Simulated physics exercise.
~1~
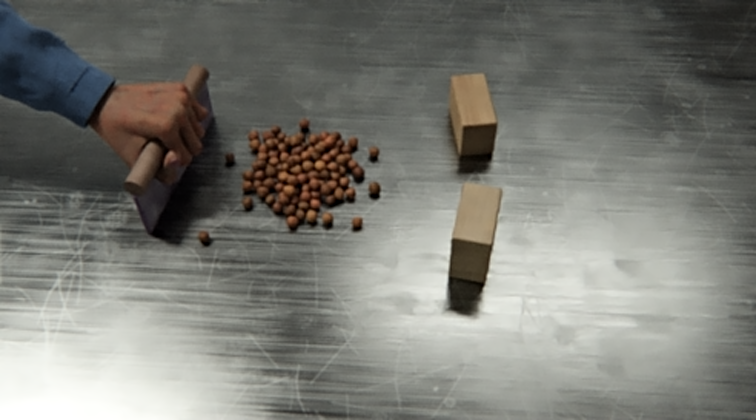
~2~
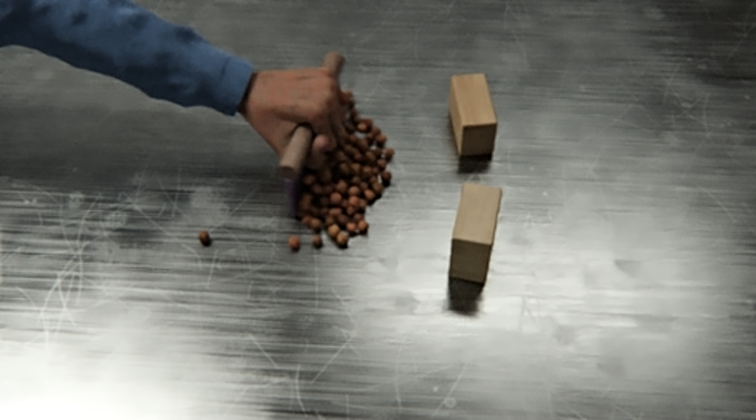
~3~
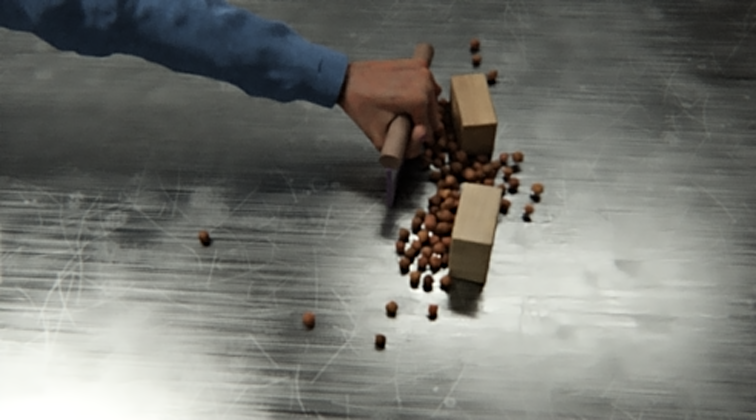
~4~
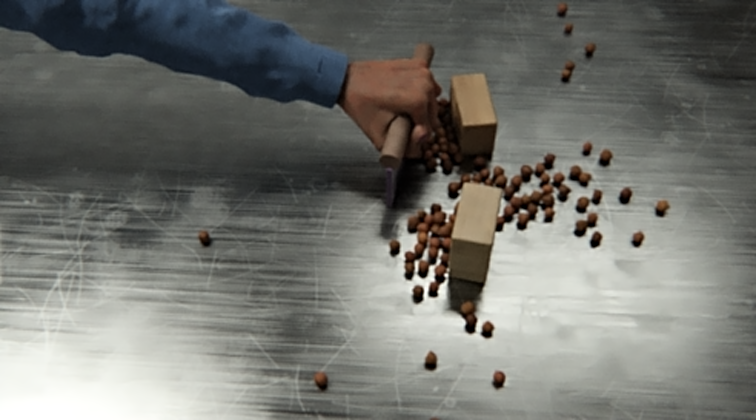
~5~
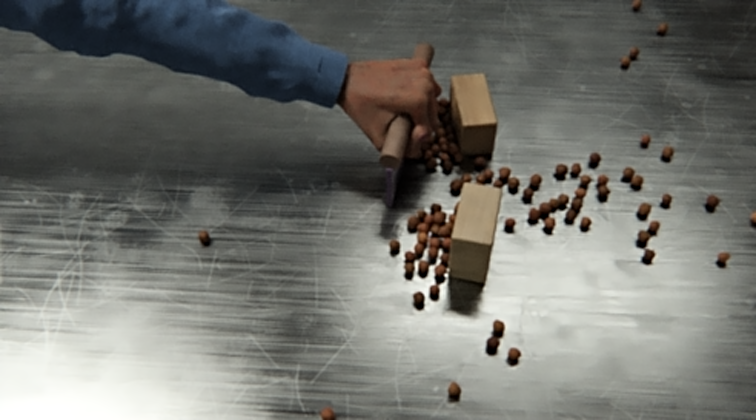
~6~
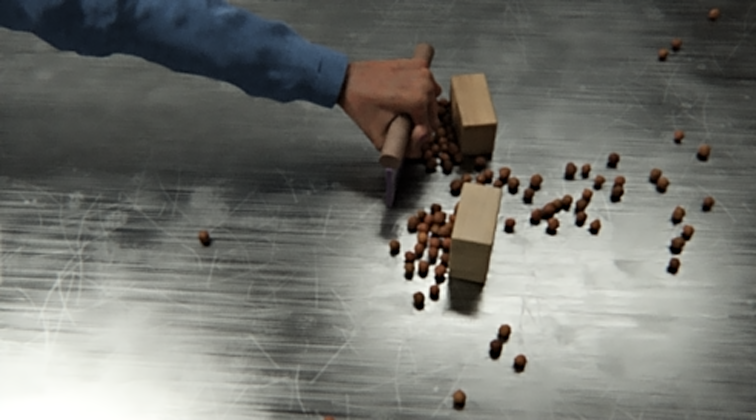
The video shows a blue-sleeved hand pushing a pile of hazelnuts rightward with a scraper toward two wooden blocks on a scratched metal surface, then stopping as many nuts scatter through the gap, a few roll around the outer sides, and the rest stay held before the blocks.
